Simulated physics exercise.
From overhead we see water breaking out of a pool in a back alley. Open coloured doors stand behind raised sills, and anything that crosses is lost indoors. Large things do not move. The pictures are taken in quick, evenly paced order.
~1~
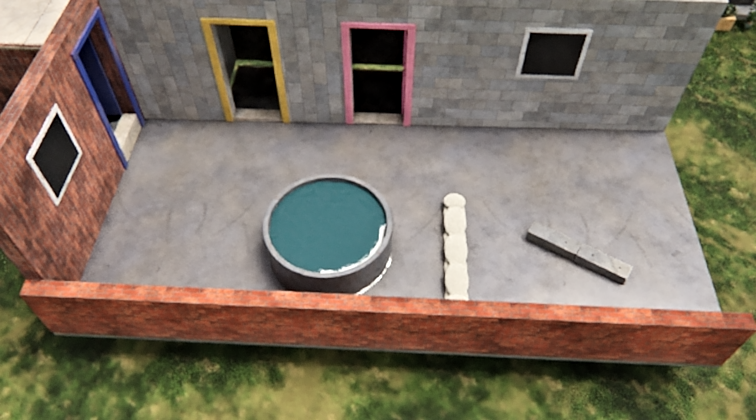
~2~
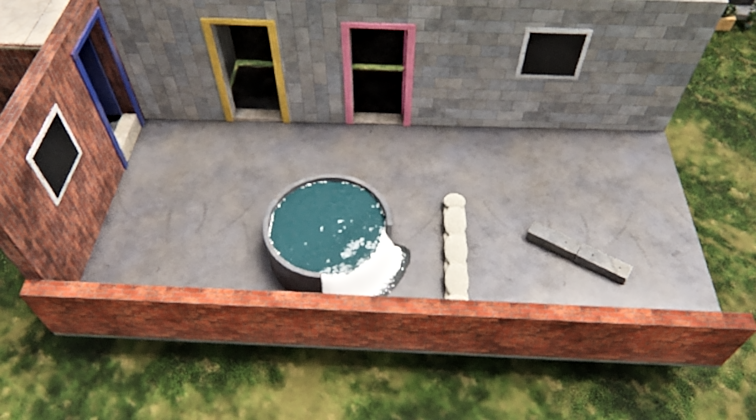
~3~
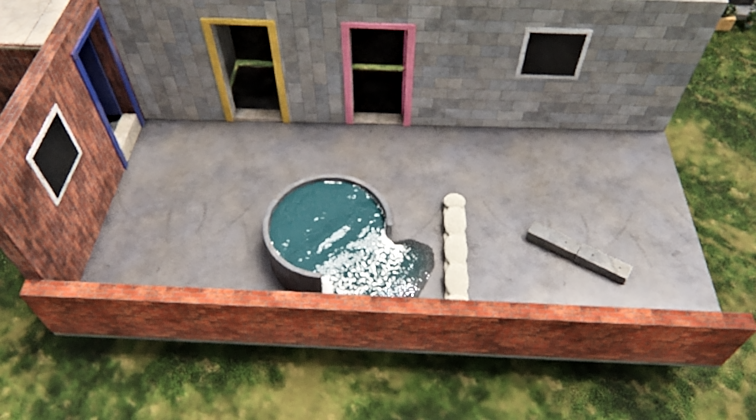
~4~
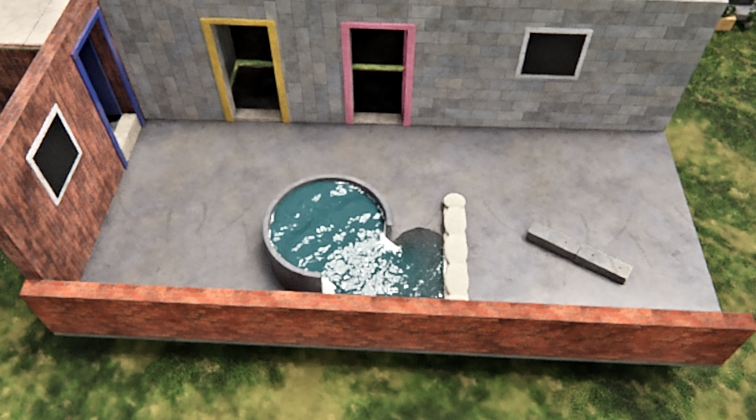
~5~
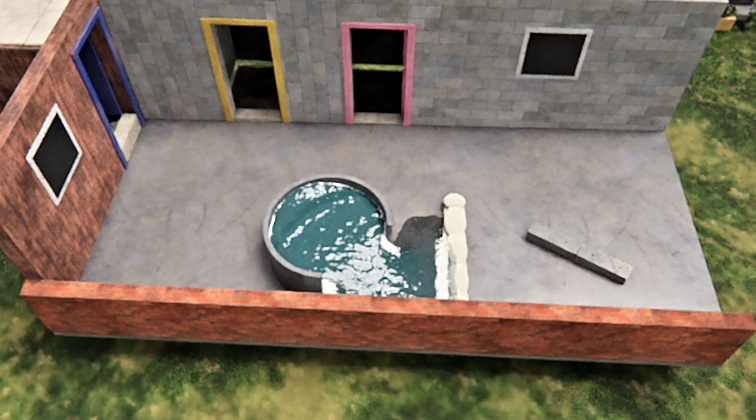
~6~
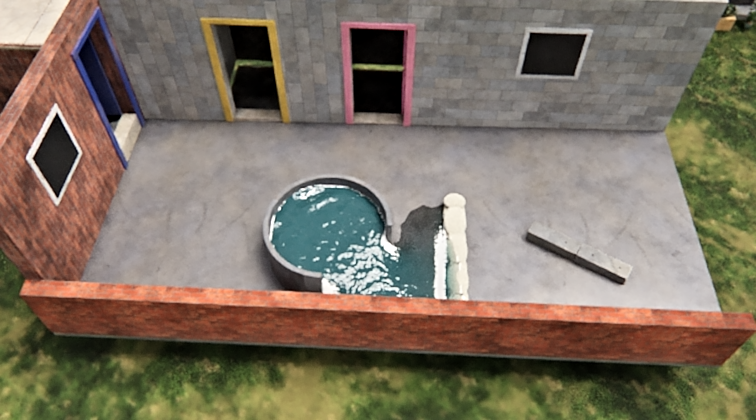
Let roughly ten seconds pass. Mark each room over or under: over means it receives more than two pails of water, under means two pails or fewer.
Blue door - under; pink door - over; yellow door - under.
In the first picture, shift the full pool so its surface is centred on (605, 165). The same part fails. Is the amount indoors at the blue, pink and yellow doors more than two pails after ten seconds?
Note: Blue door does not reach it; pink door does not reach it; yellow door does not reach it.
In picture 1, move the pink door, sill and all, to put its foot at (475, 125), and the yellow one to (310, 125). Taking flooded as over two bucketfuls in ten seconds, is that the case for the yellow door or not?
Afterwards, the yellow one stays beneath the mark.
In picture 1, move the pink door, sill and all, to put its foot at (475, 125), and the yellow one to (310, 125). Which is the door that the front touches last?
Answer: The blue one.
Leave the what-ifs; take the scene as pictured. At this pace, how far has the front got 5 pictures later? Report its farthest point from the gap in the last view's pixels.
Close to (632, 332).
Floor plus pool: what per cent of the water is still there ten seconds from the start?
My reckoning gives about 84 %.
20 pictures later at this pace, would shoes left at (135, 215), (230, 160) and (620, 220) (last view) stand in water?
Lab note, in the order given: Wet through, unwetted, unwetted.
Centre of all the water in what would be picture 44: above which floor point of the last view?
It is near (334, 225).
A moment on, water covers 20 % of the floor; the blue door not reached, the pink door not reached, the yellow door not reached.
Next, water covers 35 % of the floor; the blue door not reached, the pink door not reached, the yellow door not reached.
Then, water covers 45 % of the floor; the blue door not reached, the pink door over two buckets in, the yellow door not reached.
Later, water covers 65 % of the floor; the blue door wet at the sill, nothing in, the pink door over two buckets in, the yellow door wet at the sill, nothing in.
In the end, water covers 65 % of the floor; the blue door wet at the sill, nothing in, the pink door over two buckets in, the yellow door wet at the sill, nothing in.
